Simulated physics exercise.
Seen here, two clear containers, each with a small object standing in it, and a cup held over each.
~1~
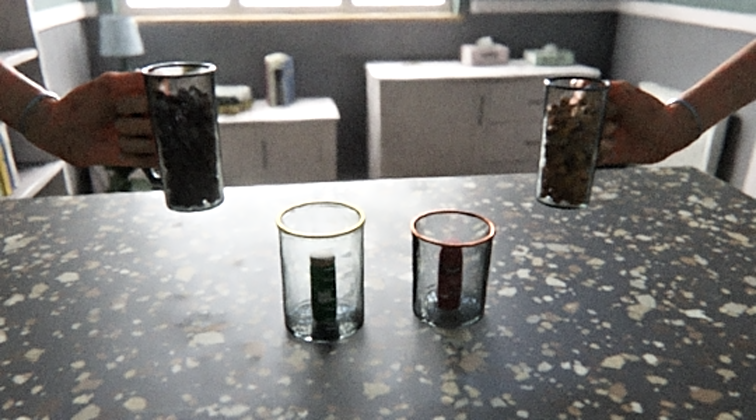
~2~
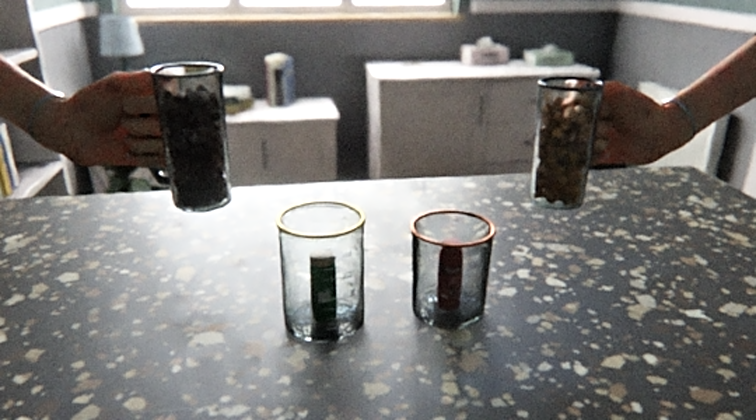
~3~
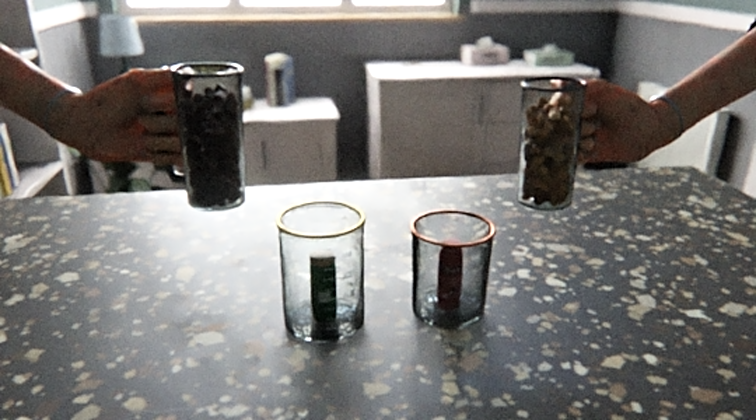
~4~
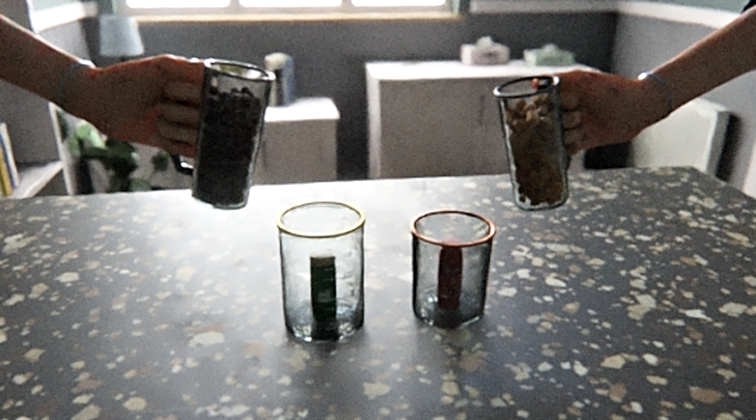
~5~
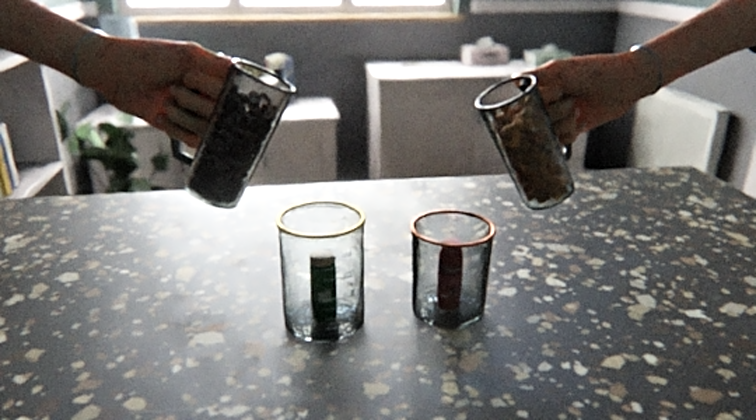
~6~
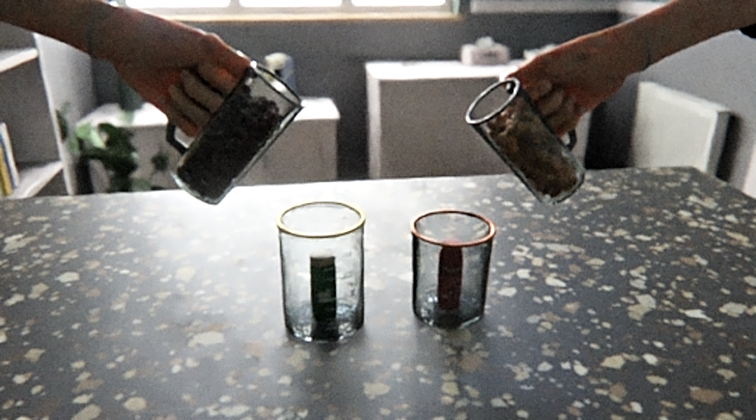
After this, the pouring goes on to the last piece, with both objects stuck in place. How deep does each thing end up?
Note - left thing top exposed; right thing top exposed.
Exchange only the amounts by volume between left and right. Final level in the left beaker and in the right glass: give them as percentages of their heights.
Levels - left near 45, right near 60.
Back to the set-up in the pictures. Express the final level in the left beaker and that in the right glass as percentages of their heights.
Left: Roughly 50 %, right: 60 %.
Then, 0.47 s later than the last frame, left beaker empty, all of its cupful still in the cup; right glass empty, all of its cupful still in the cup.
Then, 0.89 s later than the last frame, left beaker nearly empty, roughly two thirds of its cupful still in the cup; right glass nearly empty, the larger part of its cupful still in the cup.
Then, 1.24 s later than the last frame, left beaker a third full, none of its cupful still in the cup; right glass half full, none of its cupful still in the cup, one piece on the counter.
When it is over, left beaker half full (surface near (323, 270)), nothing beside it; right glass two thirds full (surface near (451, 261)), one piece on the counter; the left thing is still showing; the right thing is still showing.
